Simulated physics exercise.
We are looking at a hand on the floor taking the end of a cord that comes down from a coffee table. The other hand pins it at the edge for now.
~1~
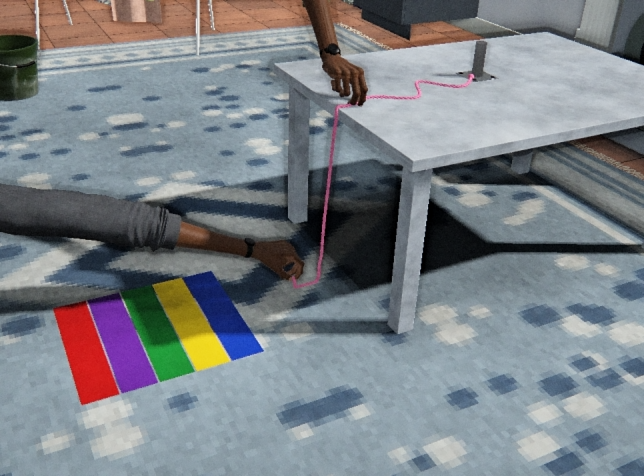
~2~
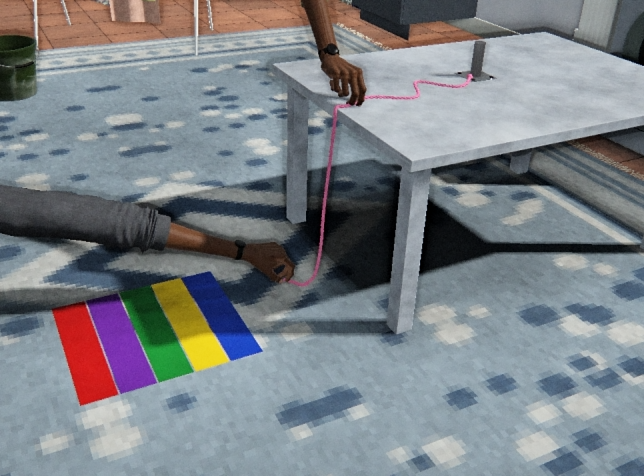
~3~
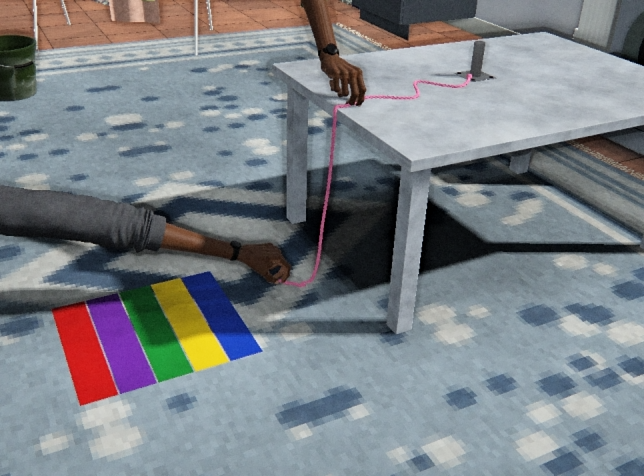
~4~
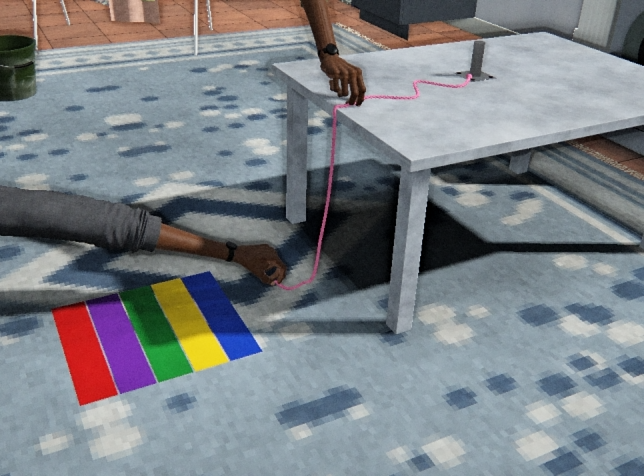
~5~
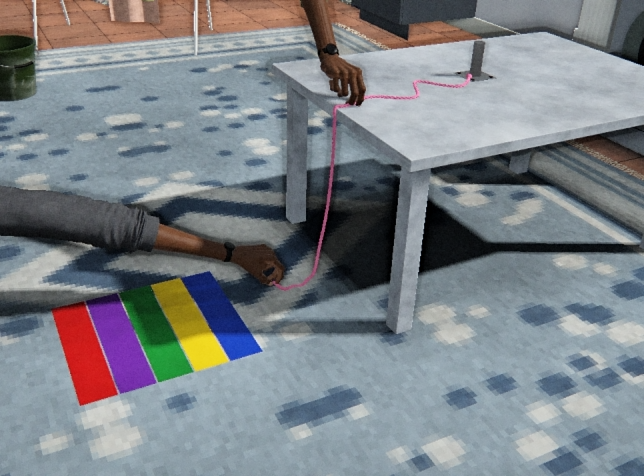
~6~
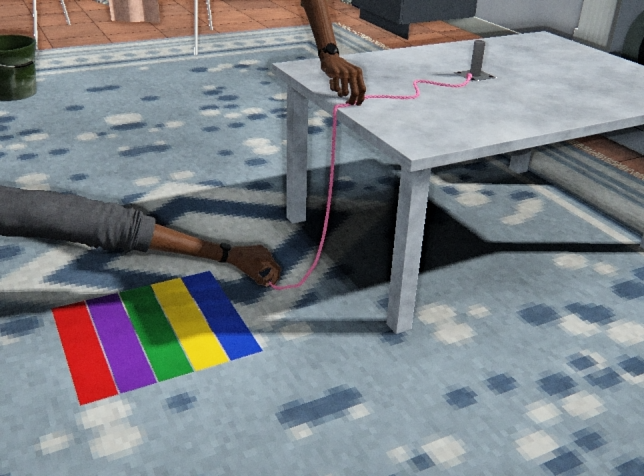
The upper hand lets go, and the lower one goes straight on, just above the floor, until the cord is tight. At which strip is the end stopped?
The purple one.
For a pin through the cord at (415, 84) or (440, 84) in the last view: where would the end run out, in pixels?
Try by try, around (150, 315) and (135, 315).
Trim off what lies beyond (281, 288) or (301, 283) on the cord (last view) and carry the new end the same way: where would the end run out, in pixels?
About (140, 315) and (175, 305).
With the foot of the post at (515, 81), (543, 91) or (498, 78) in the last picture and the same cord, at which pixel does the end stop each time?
In that order: (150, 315), (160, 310) and (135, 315).
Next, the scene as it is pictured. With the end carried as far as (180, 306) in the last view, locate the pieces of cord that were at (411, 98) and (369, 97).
About (364, 97), and the other about (332, 110).
A little later, end near (180, 306); over yellow.
Next, end near (139, 316); over green.
When it is tight, end near (114, 323); over purple. It halts on the purple strip.
